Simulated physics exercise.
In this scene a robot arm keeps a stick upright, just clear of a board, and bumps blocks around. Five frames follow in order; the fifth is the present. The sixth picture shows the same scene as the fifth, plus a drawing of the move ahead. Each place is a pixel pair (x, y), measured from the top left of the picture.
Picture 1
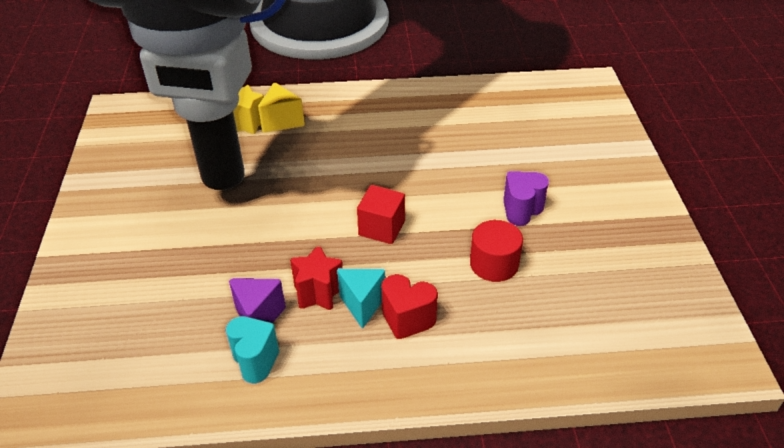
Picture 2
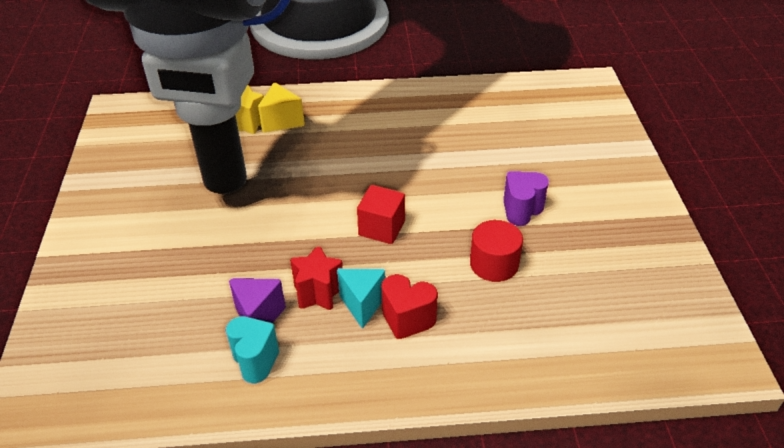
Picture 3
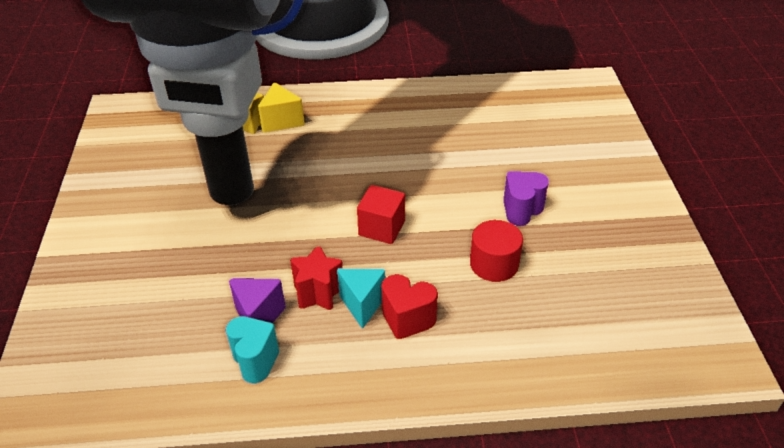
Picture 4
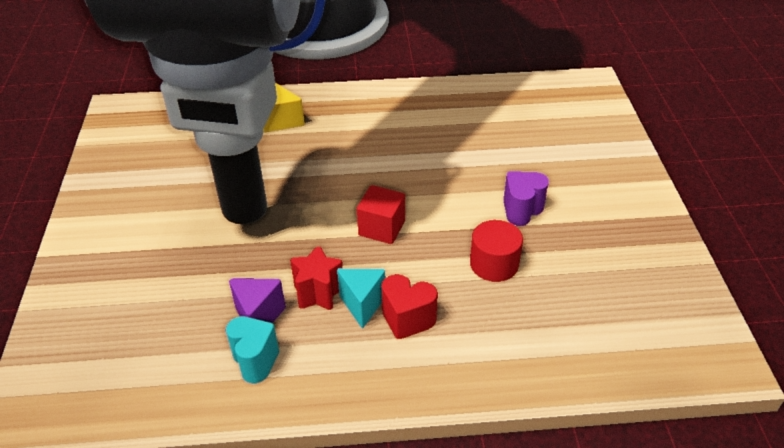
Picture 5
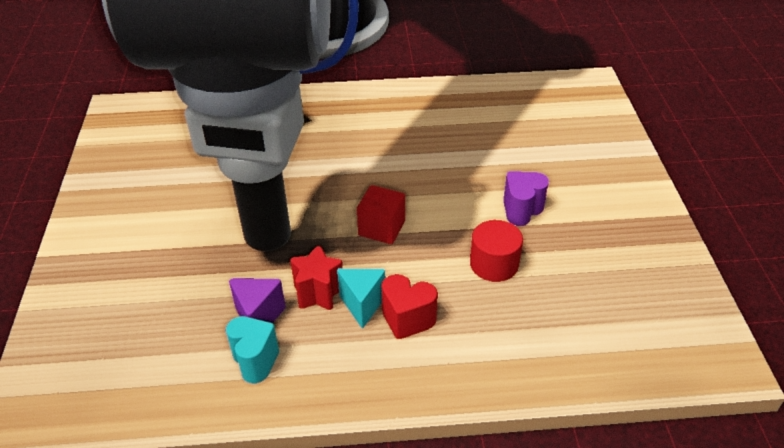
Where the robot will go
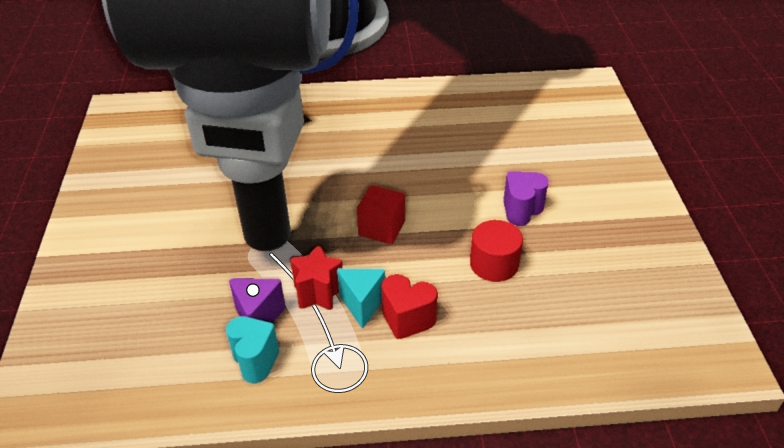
A robot arm with a black stick moved slowly down and slightly right over a striped wooden board, nearing the purple triangle and red star, while the scattered colored blocks all stayed still.
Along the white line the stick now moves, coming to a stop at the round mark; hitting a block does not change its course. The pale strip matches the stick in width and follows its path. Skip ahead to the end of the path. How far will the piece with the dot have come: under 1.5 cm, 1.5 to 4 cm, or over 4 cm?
By the end of the path, it will have gone short of 1.5 cm.
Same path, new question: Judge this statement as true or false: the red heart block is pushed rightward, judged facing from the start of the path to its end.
Verdict: False.
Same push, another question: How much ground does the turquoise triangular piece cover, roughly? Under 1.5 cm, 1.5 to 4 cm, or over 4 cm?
Over 4 cm.
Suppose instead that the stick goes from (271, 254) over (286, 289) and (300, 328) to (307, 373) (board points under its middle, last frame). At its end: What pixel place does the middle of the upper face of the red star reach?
So, by the moment the path ends, you'll find the top centre of the red star at (343, 297).
The drawn path runs from (271, 254) through (313, 303) to (340, 368); the dot is on the purple triangular piece.
The first path, step by step. One third of the way, stick (298, 268); red star (330, 279), turned 20° anticlockwise; turquoise triangular piece (376, 284), turned 15° anticlockwise; red heart block (416, 294).
Two thirds of the way, stick (321, 306); red star (357, 319), turned 20° anticlockwise; turquoise triangular piece (400, 303), turned 70° anticlockwise; red heart block (442, 294).
At the end, stick (338, 350); purple triangular piece not moved; red star (382, 358), turned 35° anticlockwise; turquoise triangular piece (410, 321), turned 115° anticlockwise; red heart block (446, 294), turned 15° anticlockwise.
